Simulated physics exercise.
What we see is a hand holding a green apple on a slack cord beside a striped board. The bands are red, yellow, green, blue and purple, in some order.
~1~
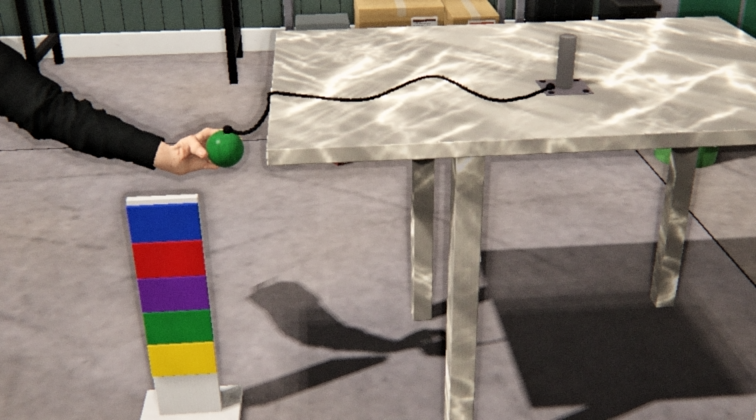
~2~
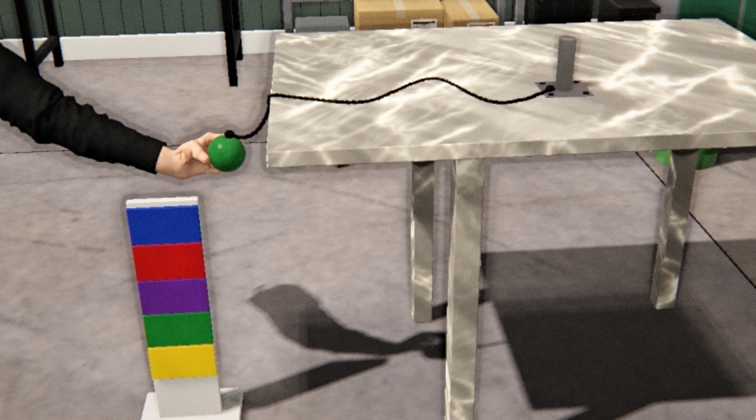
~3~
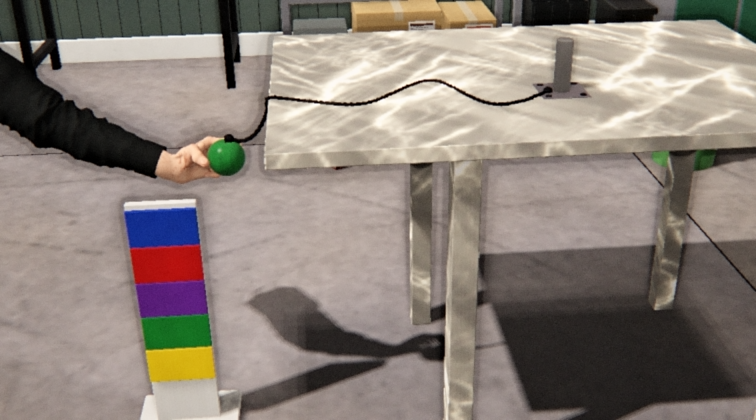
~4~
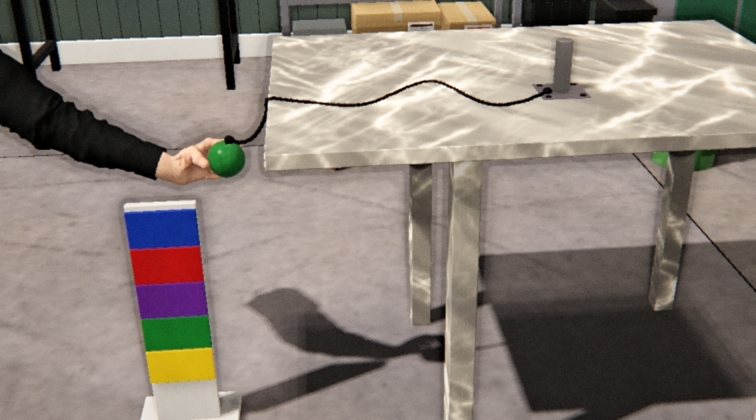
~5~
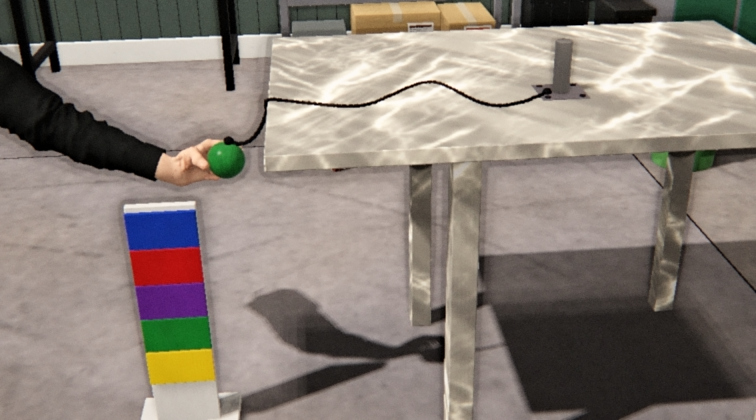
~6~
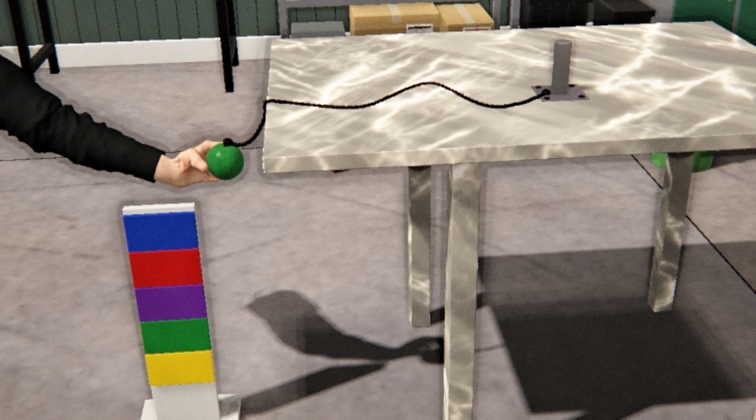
A hand in a black sleeve held a small green ball on a slack black cord beside a marble-looking table, above a board with colored stripes, and hardly anything moved the whole time.
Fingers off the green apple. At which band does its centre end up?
At red.
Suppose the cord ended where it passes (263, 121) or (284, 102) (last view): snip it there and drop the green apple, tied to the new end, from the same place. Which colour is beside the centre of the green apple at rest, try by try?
One after the other, blue; above them all.
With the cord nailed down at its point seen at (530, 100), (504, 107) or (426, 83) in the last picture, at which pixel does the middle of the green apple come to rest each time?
Near (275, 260), (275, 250) and (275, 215).
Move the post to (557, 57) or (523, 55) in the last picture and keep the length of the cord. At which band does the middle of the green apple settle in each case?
Try by try: Blue; red.
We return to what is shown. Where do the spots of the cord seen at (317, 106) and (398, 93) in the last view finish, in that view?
The first at (268, 138), the second at (330, 98).
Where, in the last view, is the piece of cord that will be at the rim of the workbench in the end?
It lies at about (350, 108).
Soon after, apple near (289, 263); level with red.
After that, apple near (265, 265); level with red.
In the end, apple near (276, 265); level with red. Its centre hangs level with the red band.
